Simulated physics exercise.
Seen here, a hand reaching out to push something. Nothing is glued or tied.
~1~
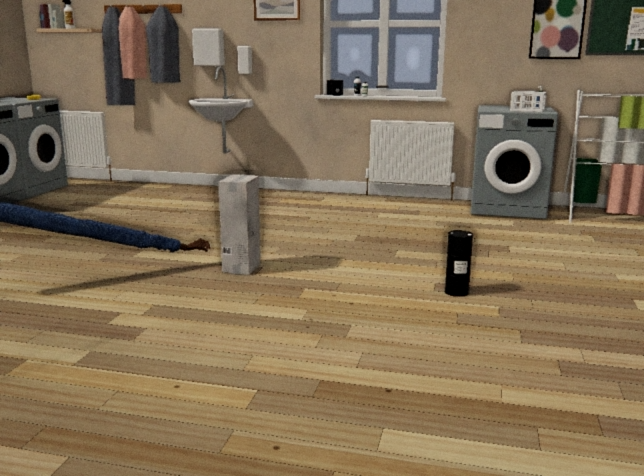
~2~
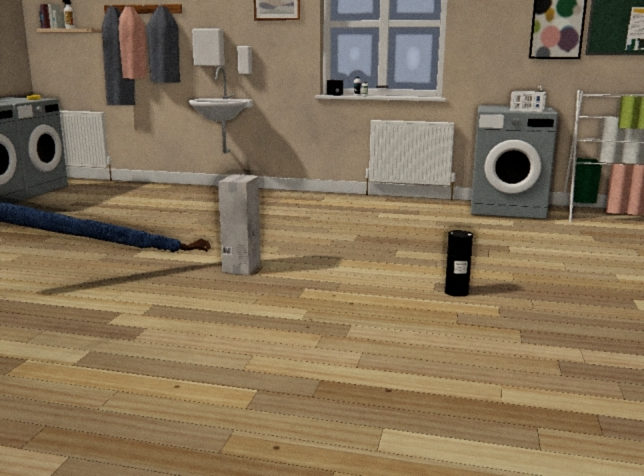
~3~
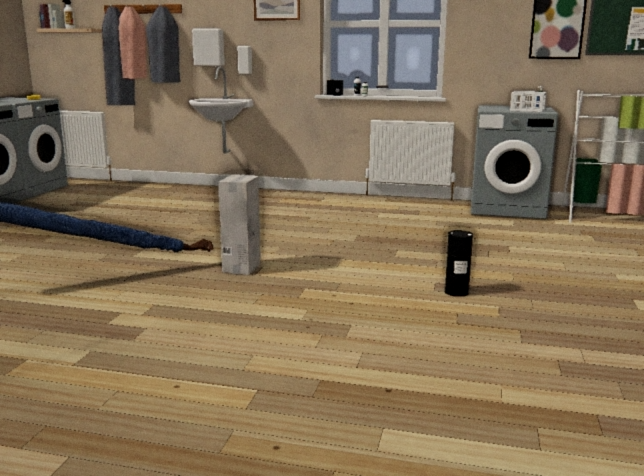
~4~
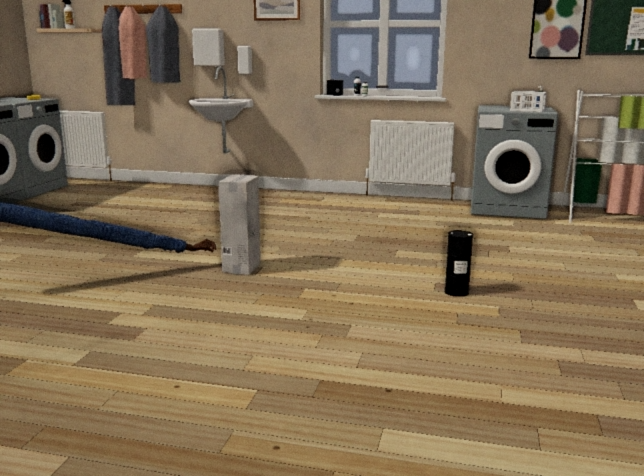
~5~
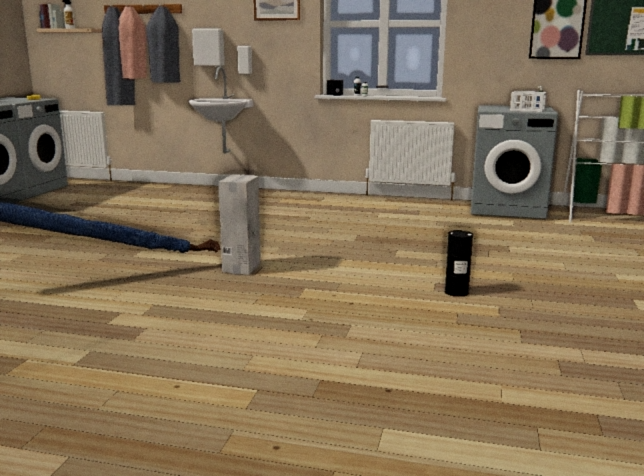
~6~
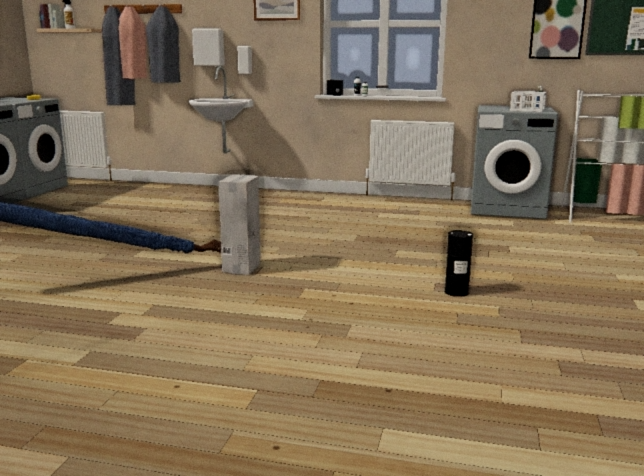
A blue-sleeved arm extending from the left, its hand inching toward a pale upright box while a black cylinder stands still.
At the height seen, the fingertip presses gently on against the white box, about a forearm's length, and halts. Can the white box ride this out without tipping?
The white box stays upright.
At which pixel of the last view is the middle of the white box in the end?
Around (294, 228).
Then, 0.40 s past the last view, white box displaced a little near (256, 225).
Then, 0.70 s past the last view, white box displaced about its own width near (272, 226).
Then, 1.10 s past the last view, white box displaced about its own width near (293, 228).
Finally, moved from the start, white box. Final places as the last picture's camera would see them, white box near (294, 228).
